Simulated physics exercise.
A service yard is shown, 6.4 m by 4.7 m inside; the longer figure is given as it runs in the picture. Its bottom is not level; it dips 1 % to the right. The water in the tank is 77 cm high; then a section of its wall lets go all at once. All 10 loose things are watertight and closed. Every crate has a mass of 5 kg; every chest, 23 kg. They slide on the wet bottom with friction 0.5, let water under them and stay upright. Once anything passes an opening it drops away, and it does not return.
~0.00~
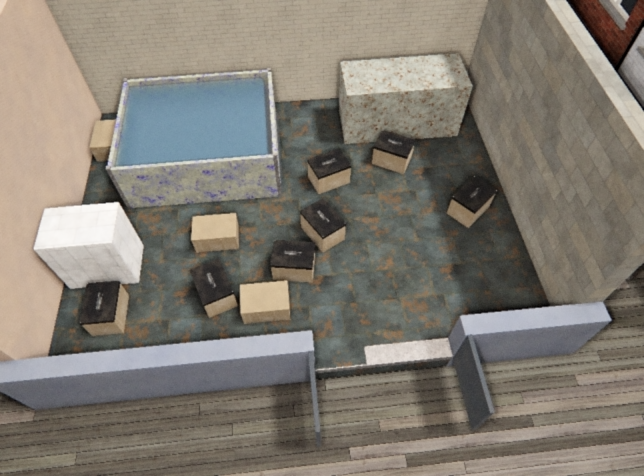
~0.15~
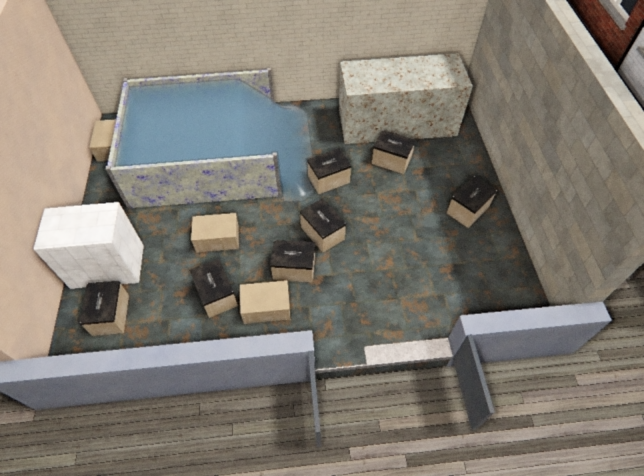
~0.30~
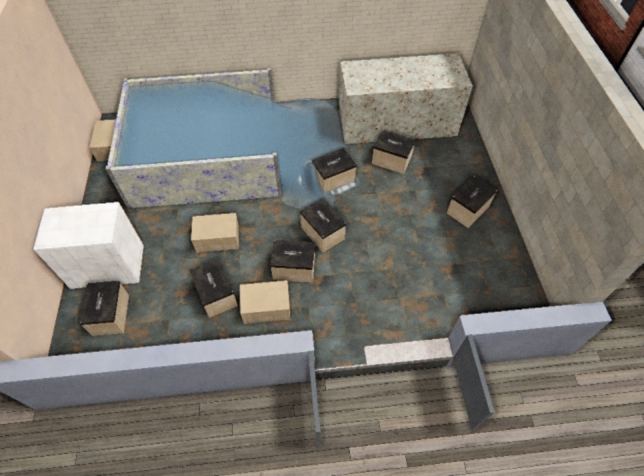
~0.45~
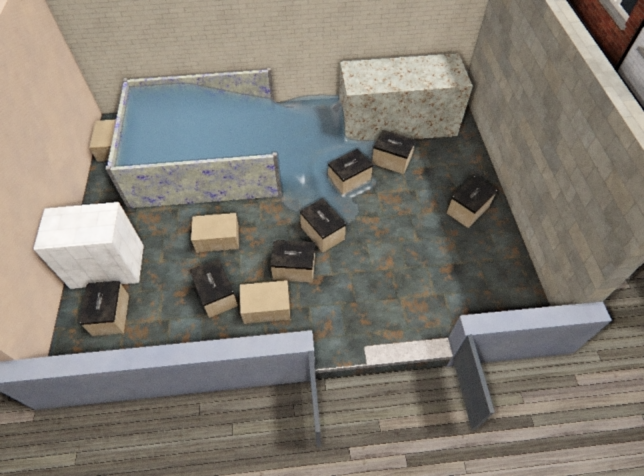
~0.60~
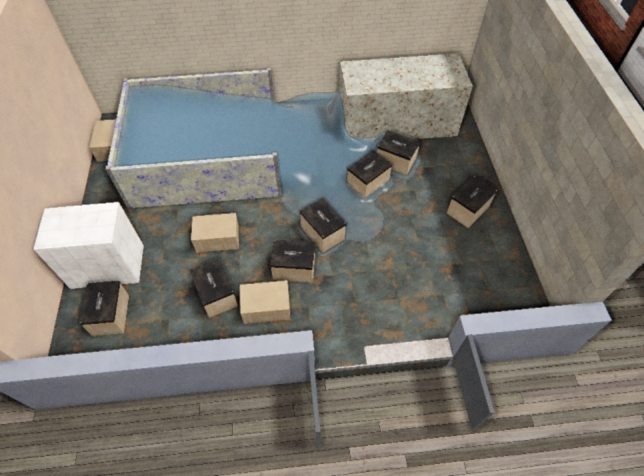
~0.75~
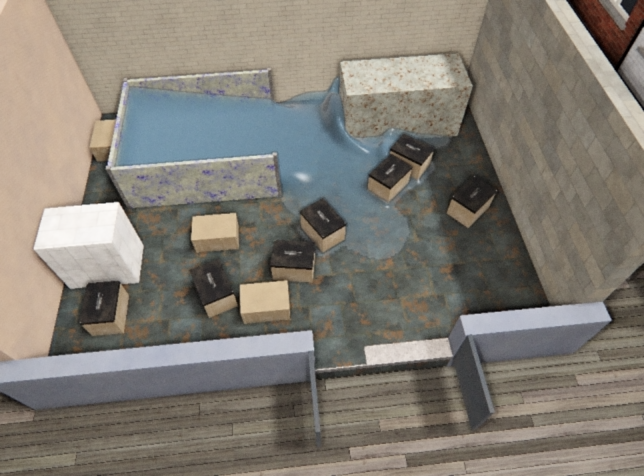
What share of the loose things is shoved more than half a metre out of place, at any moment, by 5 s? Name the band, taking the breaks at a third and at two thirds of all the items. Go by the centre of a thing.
The fraction sits in the middle, a third or more yet beneath two thirds.
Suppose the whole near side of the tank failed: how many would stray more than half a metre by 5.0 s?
Then it comes to 8.
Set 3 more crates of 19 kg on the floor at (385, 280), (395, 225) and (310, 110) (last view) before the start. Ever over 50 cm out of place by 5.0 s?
In that order: Over, past it, short of it.
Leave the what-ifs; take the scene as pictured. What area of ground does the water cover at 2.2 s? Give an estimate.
Wet: Near 17 m2.
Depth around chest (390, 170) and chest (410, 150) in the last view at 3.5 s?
Some 23 cm at the first, some 31 cm at the second.
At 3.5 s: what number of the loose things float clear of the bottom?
Answer: 4.
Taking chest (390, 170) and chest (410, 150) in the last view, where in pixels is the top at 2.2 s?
They end up about (505, 261) and (515, 207) in the last view.
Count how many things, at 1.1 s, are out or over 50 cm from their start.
The answer is 2.
After 1.1 s 2 of 10 are over 50 cm from their spots; 0 afloat.
After 2.2 s 3 of 10 are over 50 cm from their spots; 3 afloat.
After 3.5 s 3 of 10 are over 50 cm from their spots; 4 afloat.
After 5.0 s 5 of 10 are over 50 cm from their spots, and 5 have been at some point; 3 afloat.
